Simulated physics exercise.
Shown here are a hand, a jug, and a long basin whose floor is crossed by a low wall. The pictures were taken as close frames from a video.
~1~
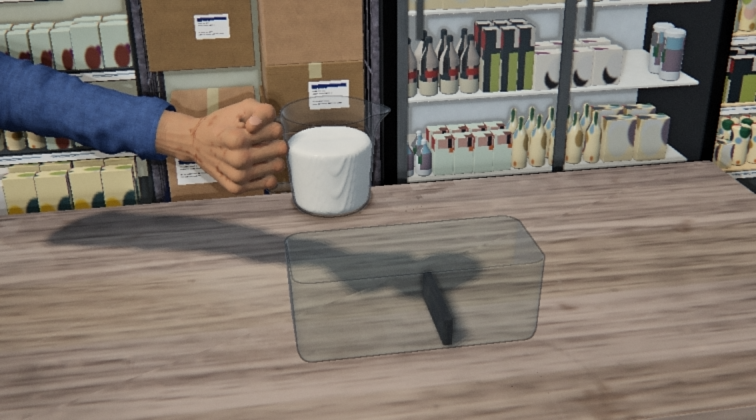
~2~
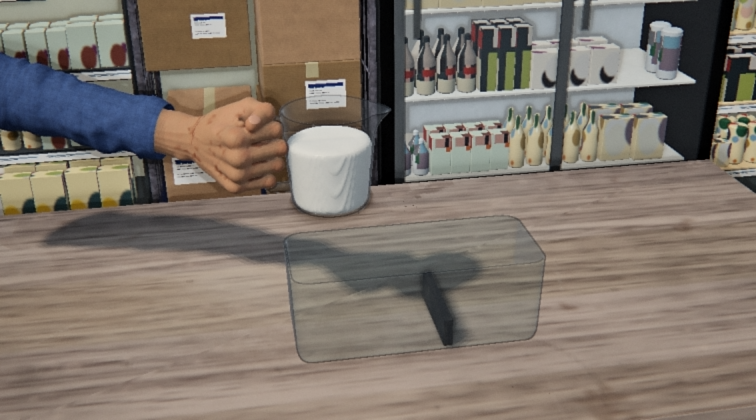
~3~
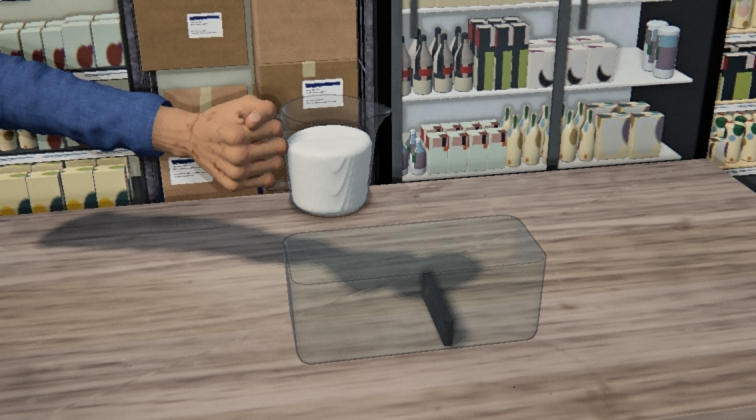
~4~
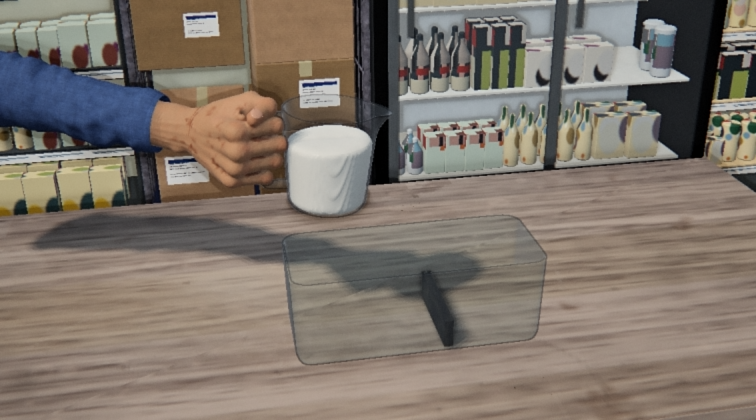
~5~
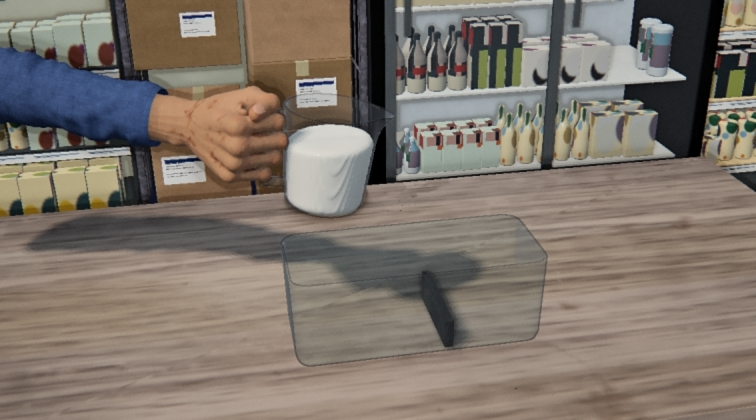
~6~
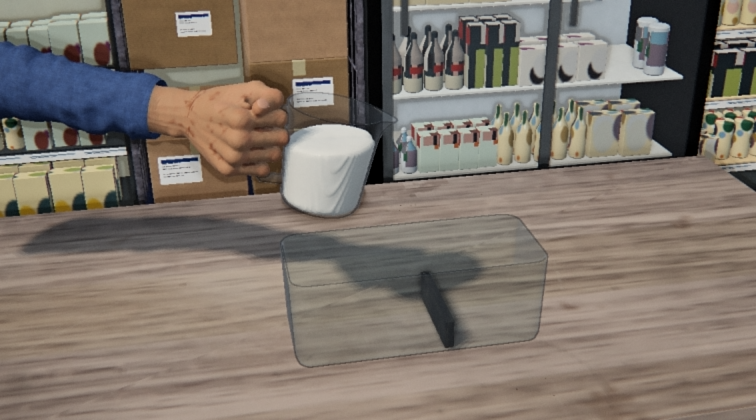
A hand in a blue sleeve held a clear container of something white above a wooden counter, then slowly tilted it slightly to the right, while the see-through basin in front stayed still.
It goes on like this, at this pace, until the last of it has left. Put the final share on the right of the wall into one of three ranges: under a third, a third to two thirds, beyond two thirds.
Looks to me like the right side of the wall gets at least a third but no more than two thirds.
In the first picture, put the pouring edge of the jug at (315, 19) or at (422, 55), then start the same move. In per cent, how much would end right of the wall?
It comes to 10 % the first time and 80 % the second.
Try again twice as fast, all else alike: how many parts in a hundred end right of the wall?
Share on the right: Some 15 percent.
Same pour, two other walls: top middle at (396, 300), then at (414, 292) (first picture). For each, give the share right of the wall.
With the first placement it is 90 %, with the second 75 %.
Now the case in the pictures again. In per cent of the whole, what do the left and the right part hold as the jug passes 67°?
Left: 0 %. Right: 0 %.
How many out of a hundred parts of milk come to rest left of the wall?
Estimate: Some 55 per cent.
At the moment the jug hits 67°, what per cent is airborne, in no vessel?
Roughly 10 in a hundred.
A moment on, the tilt is 67° and 85 per cent is still to pour, 1 is left of the wall and 2 right of it.
Next, the tilt is 105° and 17 per cent is still to pour, 30 is left of the wall and 41 right of it.
Then the tilt is 117° and 0 per cent is still to pour, 55 is left of the wall and 44 right of it.
Later the tilt is 117° and 0 per cent is still to pour, 54 is left of the wall and 45 right of it.
At rest 55 per cent lies left of the wall, 44 right of it and 1 outside.
